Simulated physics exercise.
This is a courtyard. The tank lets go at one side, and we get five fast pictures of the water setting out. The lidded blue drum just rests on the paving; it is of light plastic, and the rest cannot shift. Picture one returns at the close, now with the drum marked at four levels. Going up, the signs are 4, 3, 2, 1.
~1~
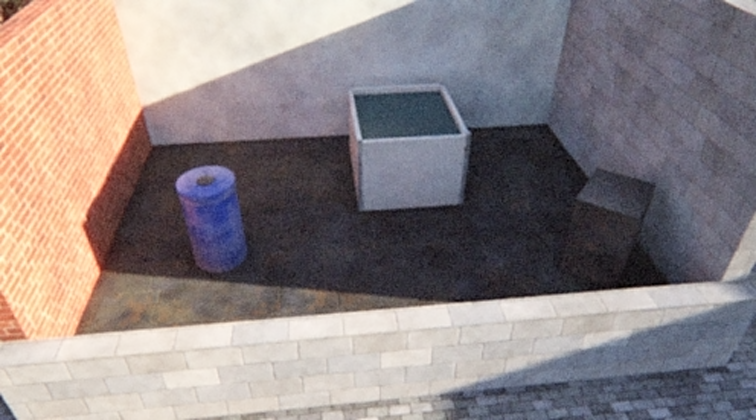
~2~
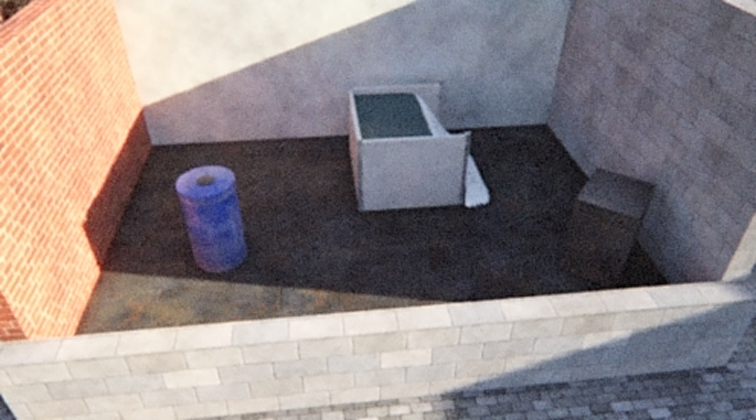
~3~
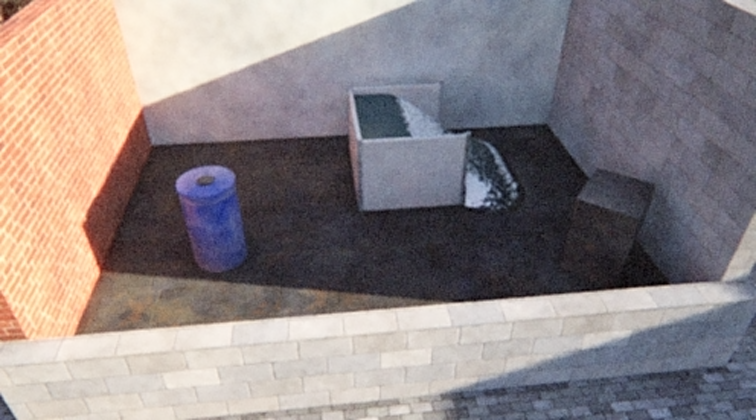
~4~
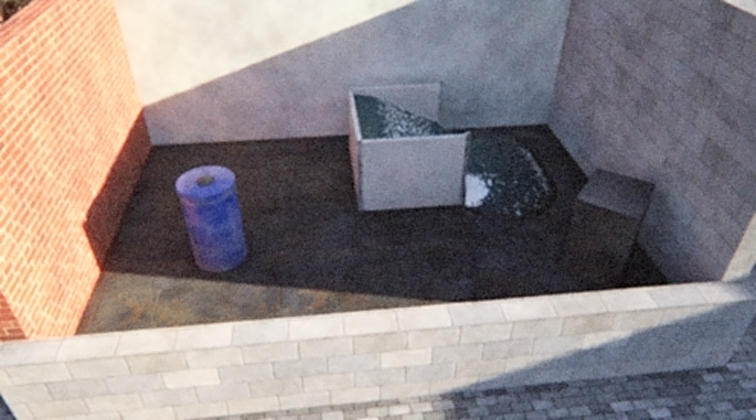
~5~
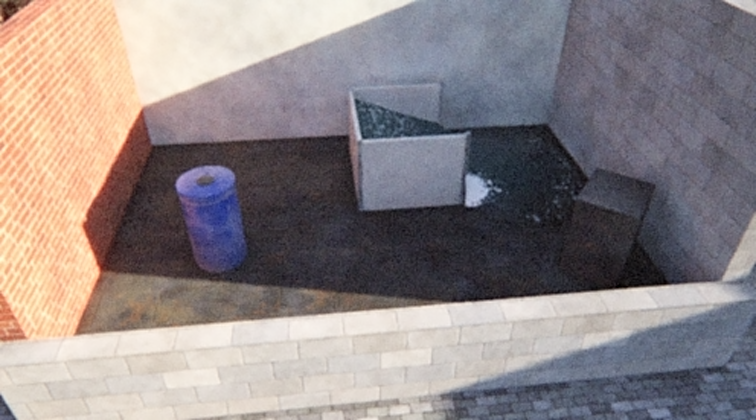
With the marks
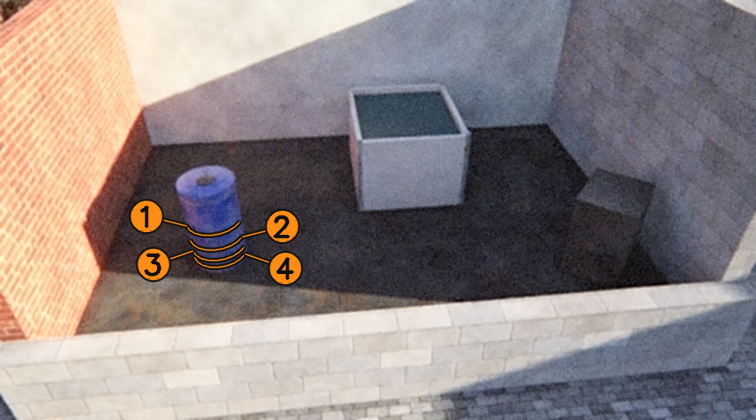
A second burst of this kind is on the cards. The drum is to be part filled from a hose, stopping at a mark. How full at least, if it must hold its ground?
4 is the one.
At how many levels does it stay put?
All of the four.
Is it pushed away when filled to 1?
No.
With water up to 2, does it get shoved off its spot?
No, not at all.
On the marked copy, 1 at (210, 235); 2 at (214, 250); 3 at (216, 260); 4 at (218, 267); from the bottom up 4, 3, 2, 1.
For line 1, it does not move.
For line 2, it does not move.
For line 3, it does not move.
For line 4, it does not move.
